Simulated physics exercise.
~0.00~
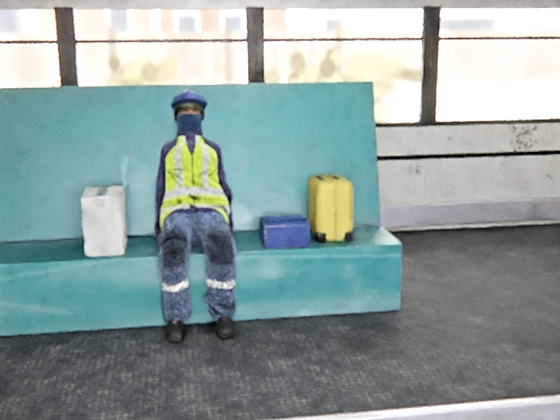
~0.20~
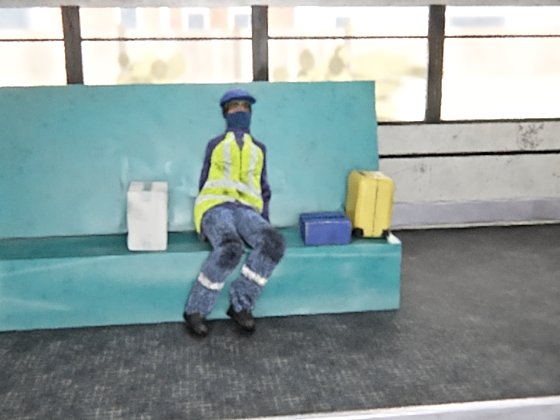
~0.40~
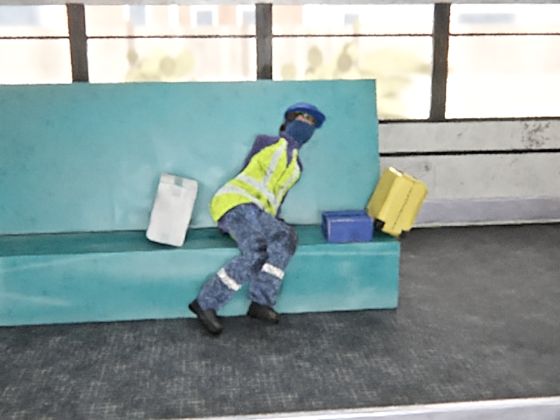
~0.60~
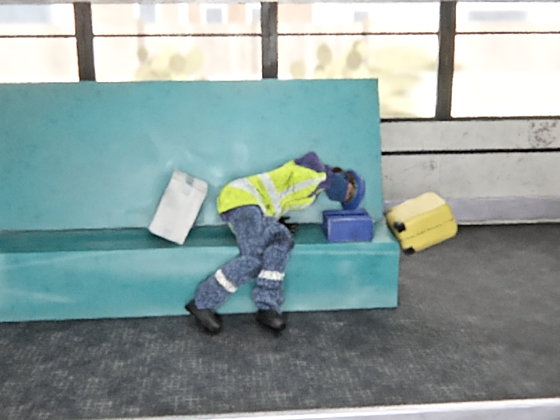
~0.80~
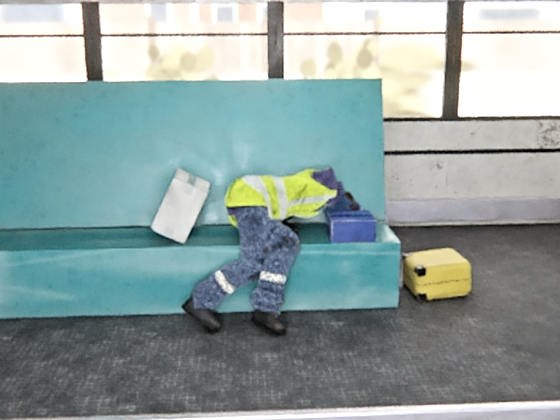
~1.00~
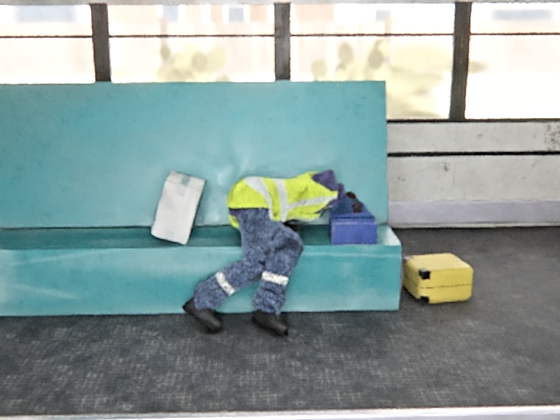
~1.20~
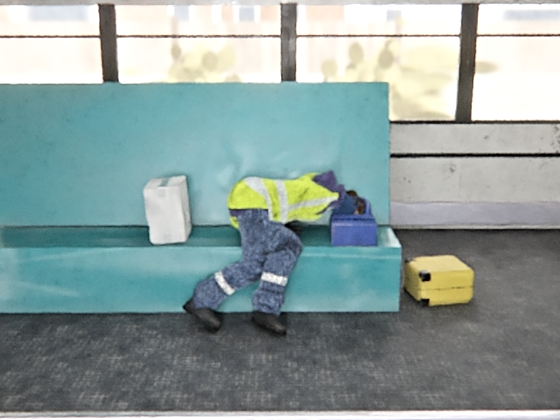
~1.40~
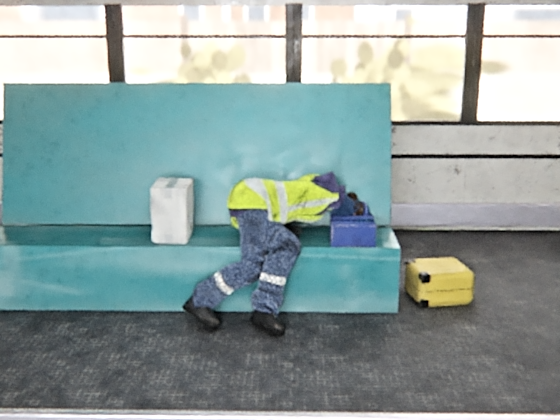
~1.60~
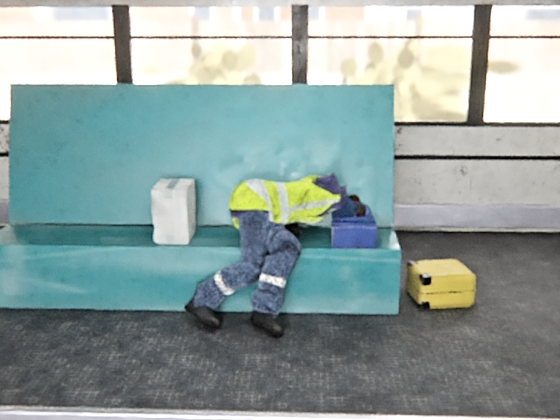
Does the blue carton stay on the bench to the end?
Yes, the blue carton stays on the bench. It slides to the right but comes to rest near the end of the seat, beside the slumped sleeper's head.
